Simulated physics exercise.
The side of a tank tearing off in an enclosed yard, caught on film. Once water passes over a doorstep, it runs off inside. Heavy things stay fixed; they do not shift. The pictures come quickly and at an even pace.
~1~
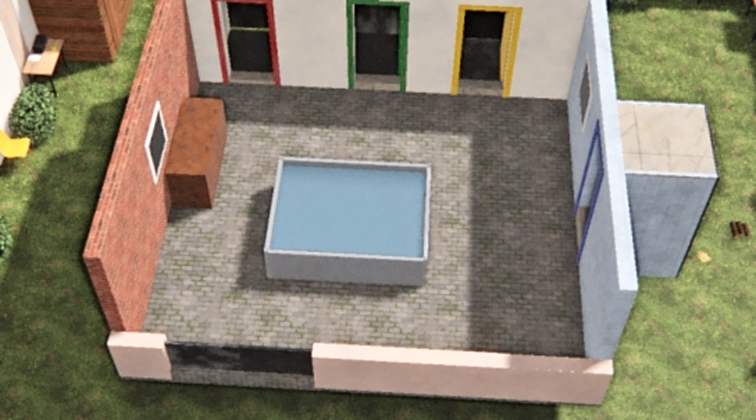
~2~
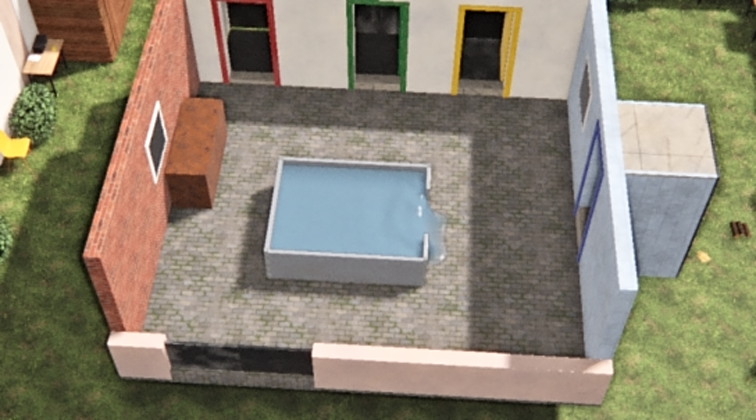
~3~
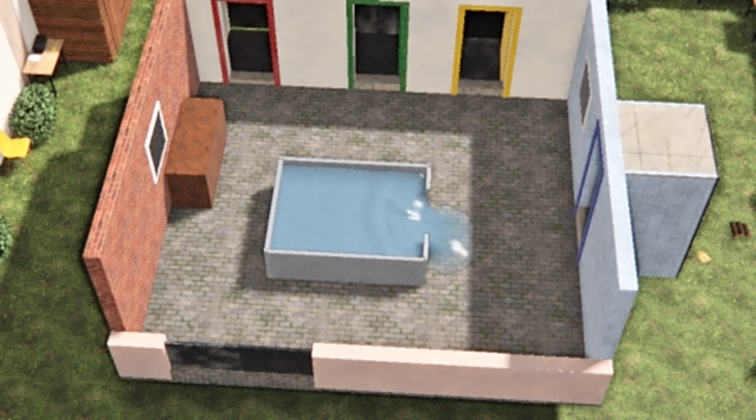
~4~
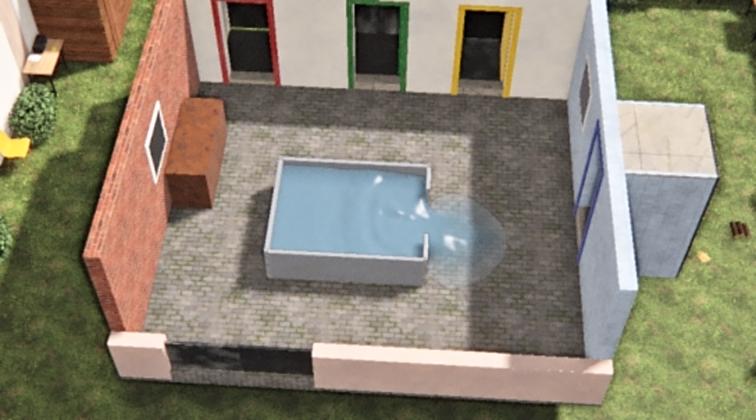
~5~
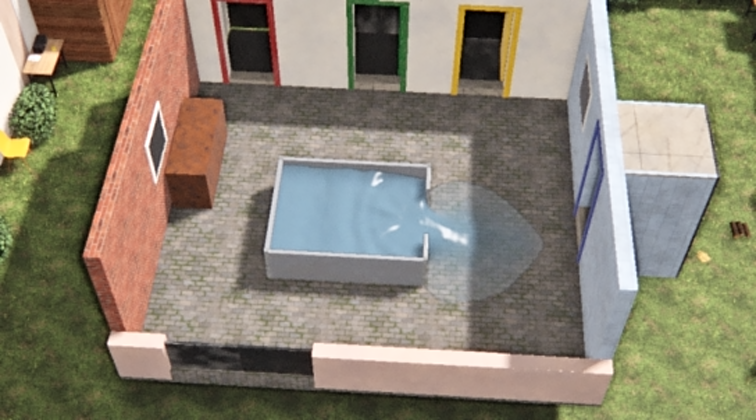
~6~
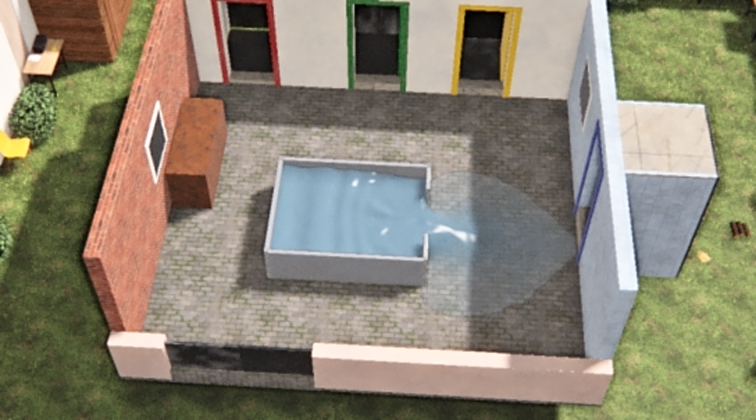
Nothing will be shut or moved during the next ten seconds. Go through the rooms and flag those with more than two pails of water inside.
In order: The green door is going to let through no more than allowed; the yellow door is going to let through no more than allowed; the red door is going to let through no more than allowed; the blue door is going to let through no more than allowed.
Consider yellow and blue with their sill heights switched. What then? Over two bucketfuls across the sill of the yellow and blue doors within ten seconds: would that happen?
Outcome - yellow doesn't reach it, blue gets too much.
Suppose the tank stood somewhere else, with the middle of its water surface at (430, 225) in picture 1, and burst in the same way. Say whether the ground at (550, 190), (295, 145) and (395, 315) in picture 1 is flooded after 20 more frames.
The first spot ends up sodden, the second left untouched and the third sodden.
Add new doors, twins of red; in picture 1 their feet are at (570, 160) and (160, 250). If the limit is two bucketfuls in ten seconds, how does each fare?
Result: First overshoots, second undershoots.
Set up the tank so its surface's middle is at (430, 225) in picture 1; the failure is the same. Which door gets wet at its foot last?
That would be the red-painted one.
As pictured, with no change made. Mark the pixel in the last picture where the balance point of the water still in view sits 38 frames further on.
I'd put it at around (410, 232).
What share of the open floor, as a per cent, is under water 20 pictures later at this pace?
Some 40 per cent.
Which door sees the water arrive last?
My answer: The door marked red.
A moment on, water covers 20 % of the floor; the green door not reached, the yellow door not reached, the red door not reached, the blue door wet at the sill, nothing in.
Next, water covers 25 % of the floor; the green door not reached, the yellow door not reached, the red door not reached, the blue door wet at the sill, nothing in.
Then, water covers 40 % of the floor; the green door not reached, the yellow door wet at the sill, nothing in, the red door not reached, the blue door wet at the sill, nothing in.
Later, water covers 85 % of the floor; the green door wet at the sill, nothing in, the yellow door wet at the sill, nothing in, the red door wet at the sill, nothing in, the blue door wet at the sill, nothing in.
In the end, water covers 100 % of the floor; the green door wet at the sill, nothing in, the yellow door wet at the sill, nothing in, the red door wet at the sill, nothing in, the blue door wet at the sill, nothing in.
